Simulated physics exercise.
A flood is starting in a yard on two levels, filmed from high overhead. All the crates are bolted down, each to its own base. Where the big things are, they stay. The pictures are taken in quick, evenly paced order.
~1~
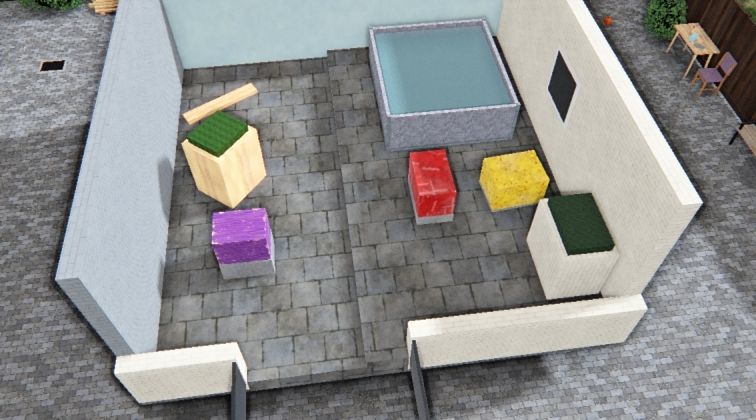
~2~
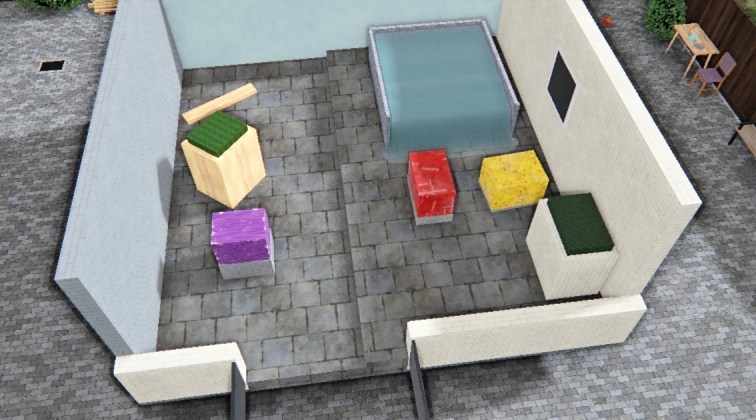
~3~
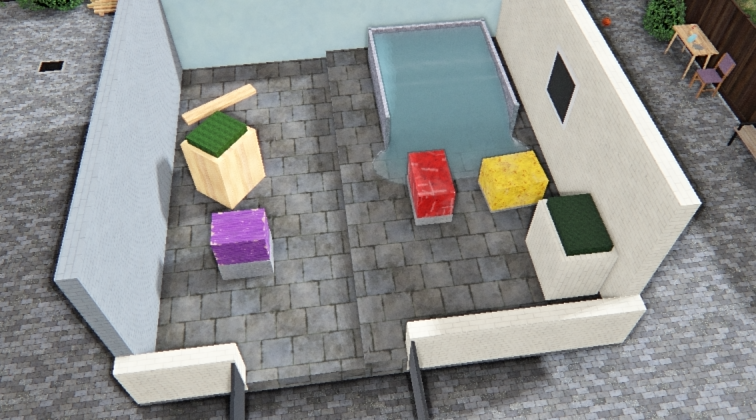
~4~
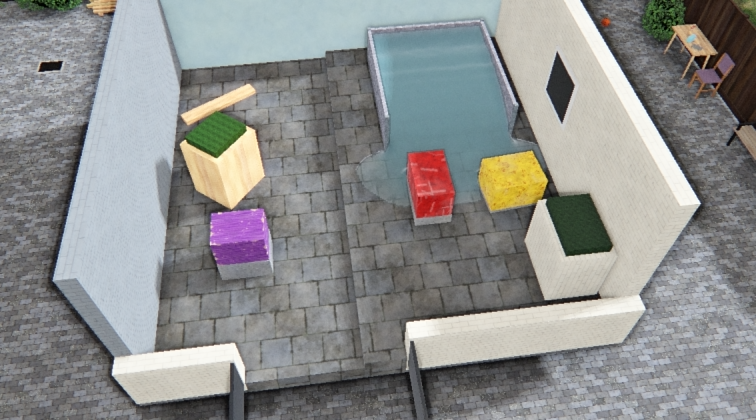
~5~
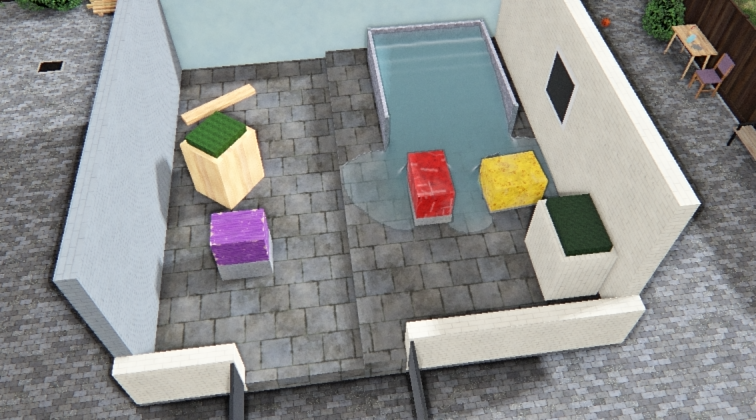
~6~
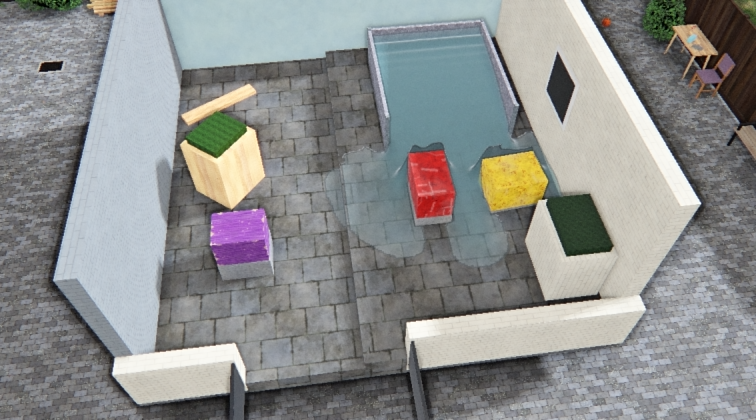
Water pours from a gray tank and spreads across the paving around red and yellow blocks.
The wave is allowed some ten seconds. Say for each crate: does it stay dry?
As I see it, the yellow crate will be left wet; the red crate will be left wet; the purple crate will be left dry.
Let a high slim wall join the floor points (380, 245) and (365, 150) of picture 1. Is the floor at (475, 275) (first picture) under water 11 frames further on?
I'd call it watered.
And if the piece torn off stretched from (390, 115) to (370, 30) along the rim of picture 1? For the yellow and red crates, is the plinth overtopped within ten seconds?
My take: The yellow one stays clear, while the red one stays clear.
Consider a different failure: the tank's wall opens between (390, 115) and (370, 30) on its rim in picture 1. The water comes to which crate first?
That would be the one in purple, reached first.
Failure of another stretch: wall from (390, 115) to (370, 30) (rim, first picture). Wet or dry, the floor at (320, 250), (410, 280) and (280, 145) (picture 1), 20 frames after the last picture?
Point one: Reached. Point two: Not reached. Point three: Reached.
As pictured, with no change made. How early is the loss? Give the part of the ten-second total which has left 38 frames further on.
Share gone: About 55 %.
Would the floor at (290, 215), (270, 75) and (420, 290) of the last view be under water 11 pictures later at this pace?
First inundated, second spared, third inundated.
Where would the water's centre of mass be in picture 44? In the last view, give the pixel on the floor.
The spot I would choose is (368, 185).
A moment on, water covers 35 % of the floor; the yellow crate water round its plinth, the red crate water round its plinth, the purple crate not reached.
Next, water covers 55 % of the floor; the yellow crate water round its plinth, the red crate water round its plinth, the purple crate water round its plinth.
Then, water covers 70 % of the floor; the yellow crate water round its plinth, the red crate water round its plinth, the purple crate water round its plinth.
Later, water covers 85 % of the floor; the yellow crate water round its plinth, the red crate water round its plinth, the purple crate water round its plinth.
In the end, water covers 95 % of the floor; the yellow crate was topped, the red crate was topped, the purple crate stayed above the water.
